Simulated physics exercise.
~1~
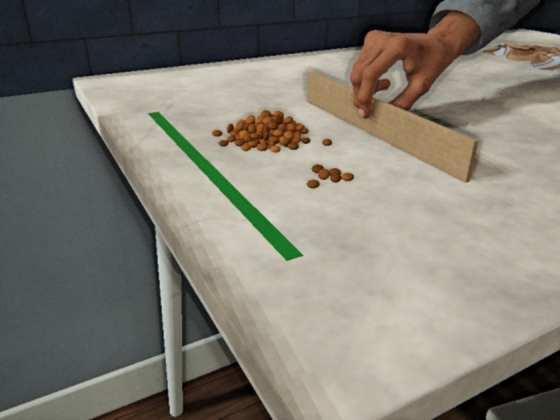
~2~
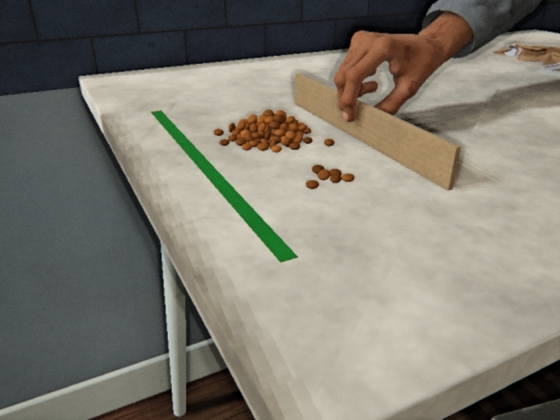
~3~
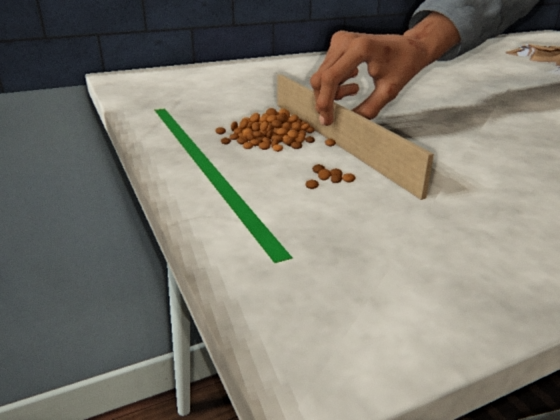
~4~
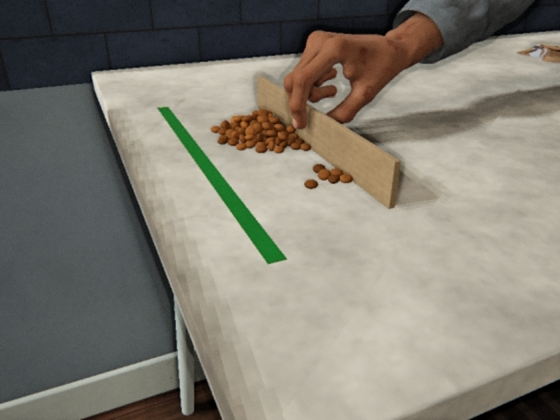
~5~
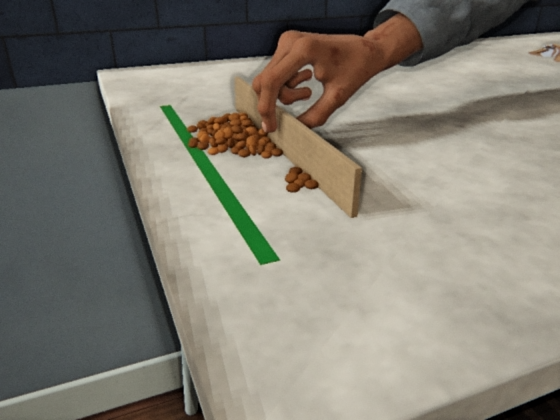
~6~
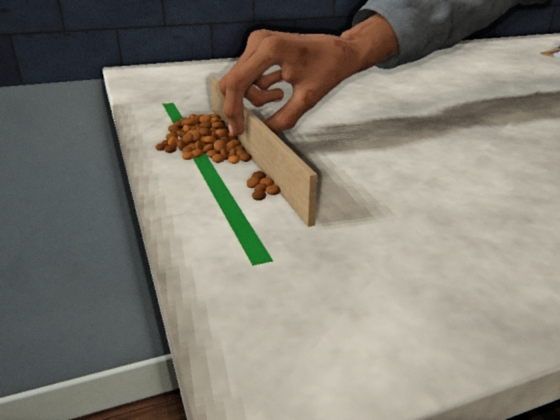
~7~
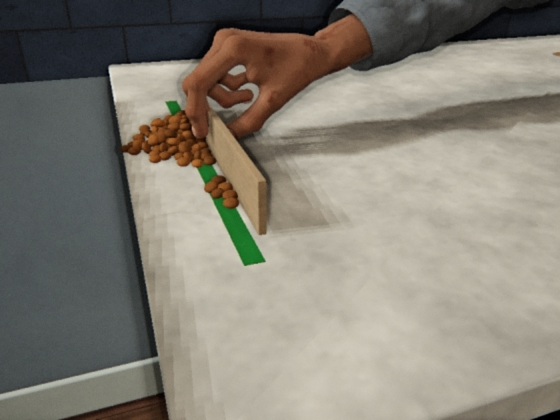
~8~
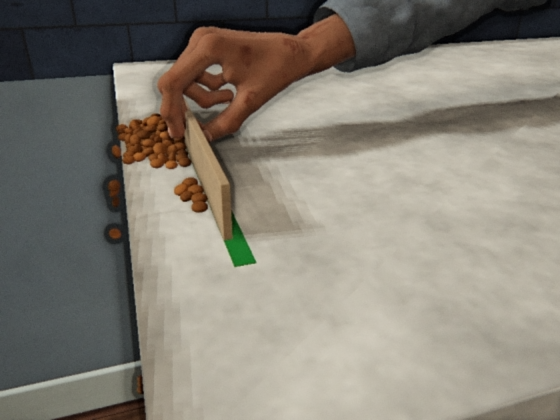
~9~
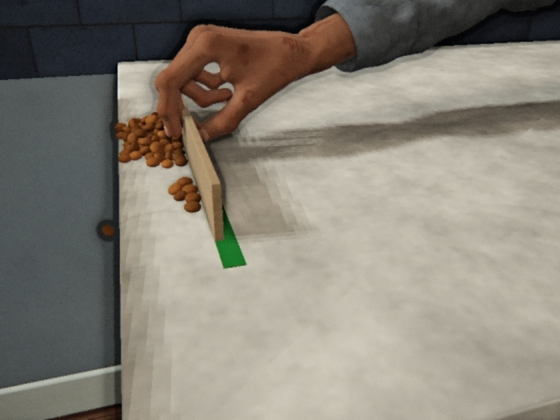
At the start, two heaps of small brown pieces, one large and one small, lie on a pale table between a strip of green tape and an upright piece of card held by a hand. The hand slides the card left, reaching the larger far heap first and then the smaller near one. Both heaps are pushed across the tape toward the left edge, while the view drifts slightly sideways. Some pieces from the far heap drop off the edge. The card stops at the tape, with the near heap still wholly on the table and most of the far heap remaining at the edge.
